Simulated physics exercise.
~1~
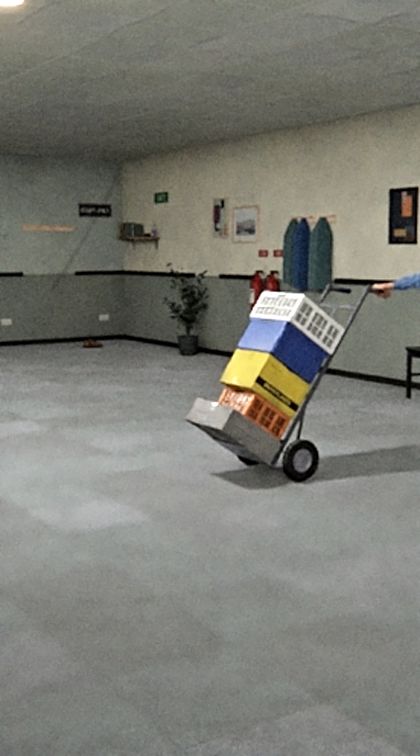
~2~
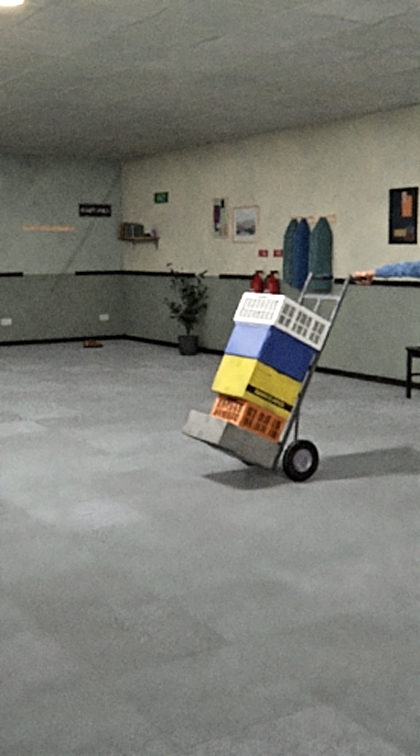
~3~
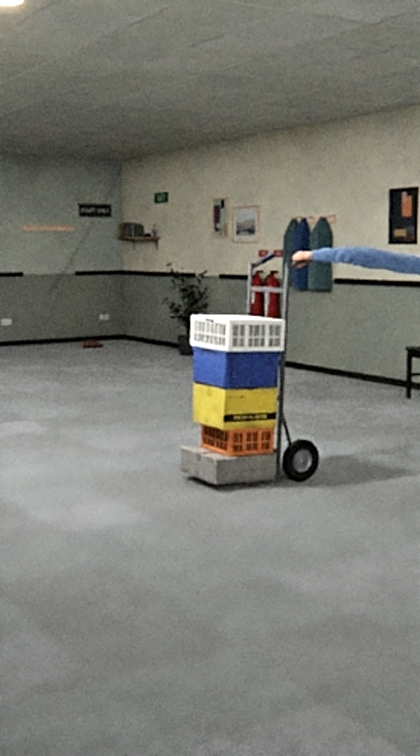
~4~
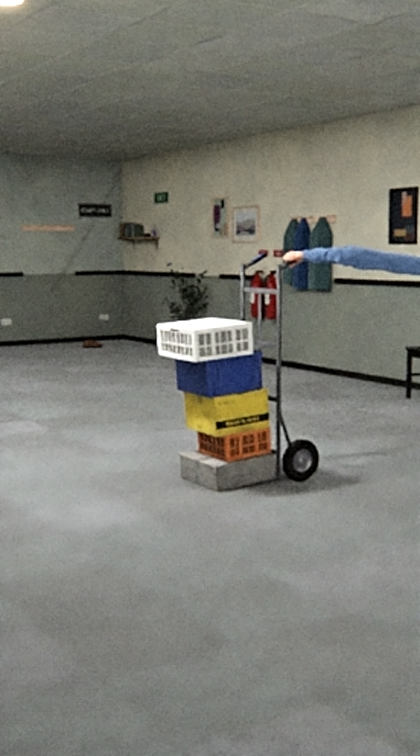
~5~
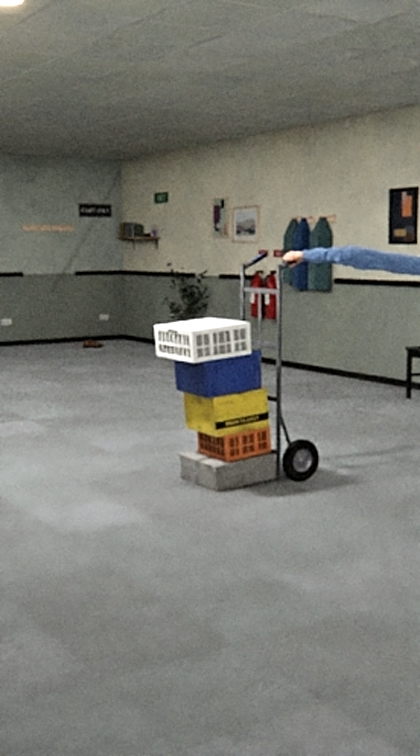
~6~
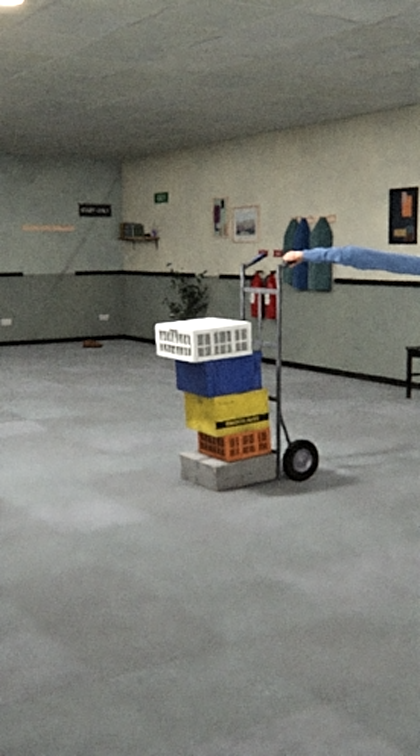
In a large room with a grey floor and pale walls, seen from the side by a still camera, a hand truck leans back at the right, held by an arm reaching in from the edge. It carries a grey parcel at the bottom, then an orange crate, a yellow box, a blue tote and a white crate. The hand lets the truck swing forward until it stands upright with its plate on the floor. The upper items slide left, the white crate farthest. The stack then rests in a staggered lean, overhanging to the left, with nothing fallen and the hand still on the handle.
